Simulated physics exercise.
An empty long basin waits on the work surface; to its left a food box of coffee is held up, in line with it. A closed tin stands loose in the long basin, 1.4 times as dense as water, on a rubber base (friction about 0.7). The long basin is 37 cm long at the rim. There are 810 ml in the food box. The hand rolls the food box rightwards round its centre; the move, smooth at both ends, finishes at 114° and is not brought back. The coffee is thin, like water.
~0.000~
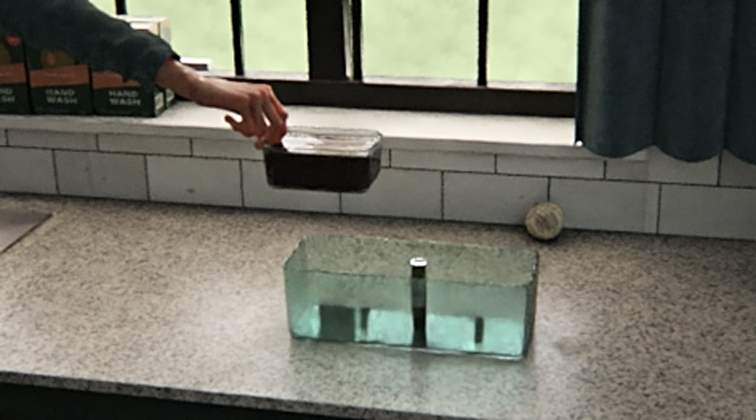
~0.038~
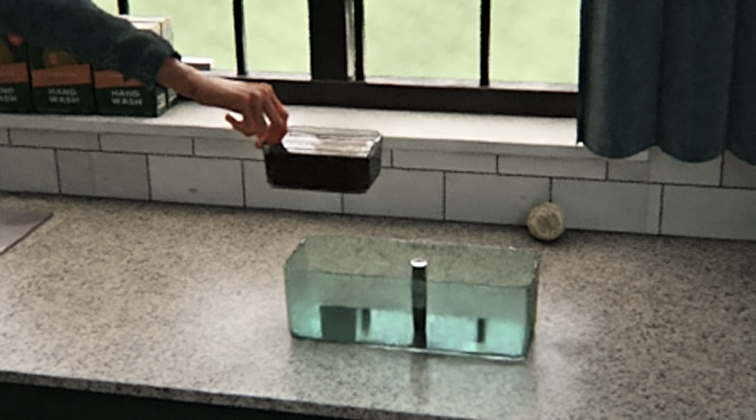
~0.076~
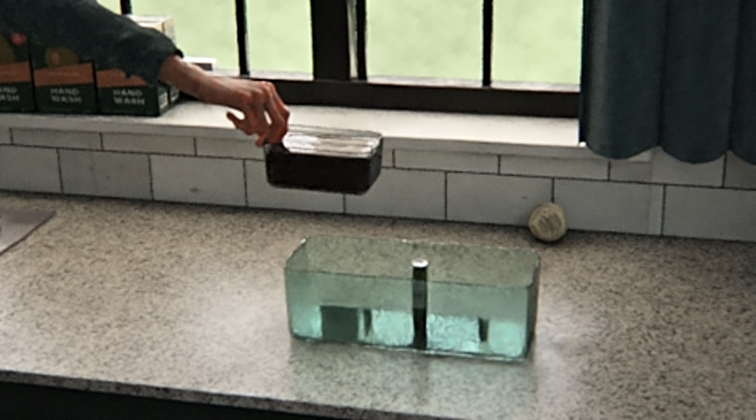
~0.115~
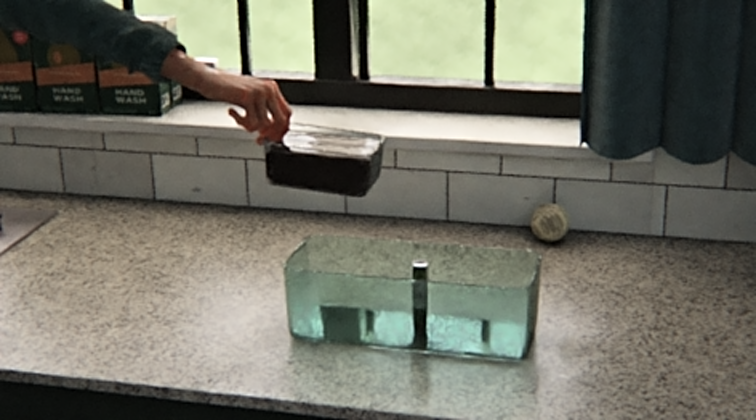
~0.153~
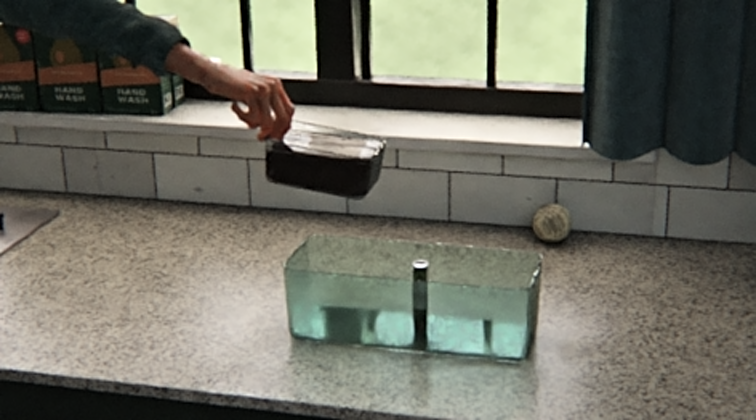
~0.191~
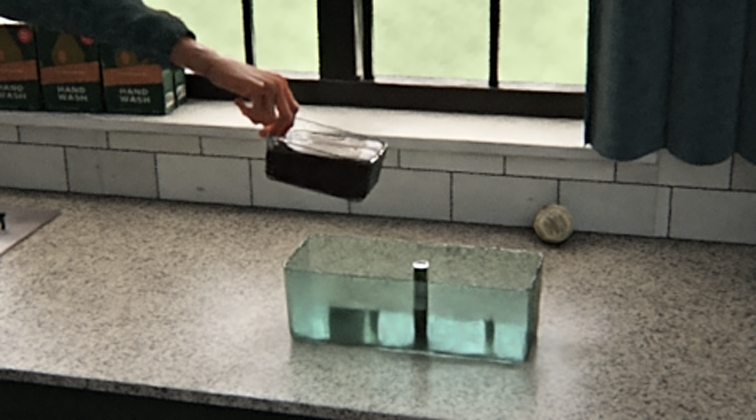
We see a hand holding a clear box of dark liquid above and to the left of a long, pale green see-through basin with a dark upright tin in it; the hand then slowly tilts the box slightly rightwards.
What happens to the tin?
The tin keeps standing.
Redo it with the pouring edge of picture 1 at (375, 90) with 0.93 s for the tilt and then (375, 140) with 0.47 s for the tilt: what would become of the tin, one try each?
First it keeps standing; then it goes over.
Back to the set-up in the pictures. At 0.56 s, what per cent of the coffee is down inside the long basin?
Near 20 in a hundred.
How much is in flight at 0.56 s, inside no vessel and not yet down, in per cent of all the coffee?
Near 50 in a hundred.
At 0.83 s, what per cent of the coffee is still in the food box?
About 3 per cent.
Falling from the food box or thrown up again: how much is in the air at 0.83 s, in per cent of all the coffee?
Near 4 in a hundred.
Then, 0.56 s in, the tilt is 76° and 30 per cent is still to pour; the tin stands where it began.
Then, 0.83 s in, the tilt is 111° and 3 per cent is still to pour; the tin stands where it began.
Then, 1.12 s in, the tilt is 114° and 0 per cent is still to pour; the tin stands where it began.
Then, 1.43 s in, the tilt is 114° and 0 per cent is still to pour; the tin stands where it began.
Finally, the tin stands where it began.
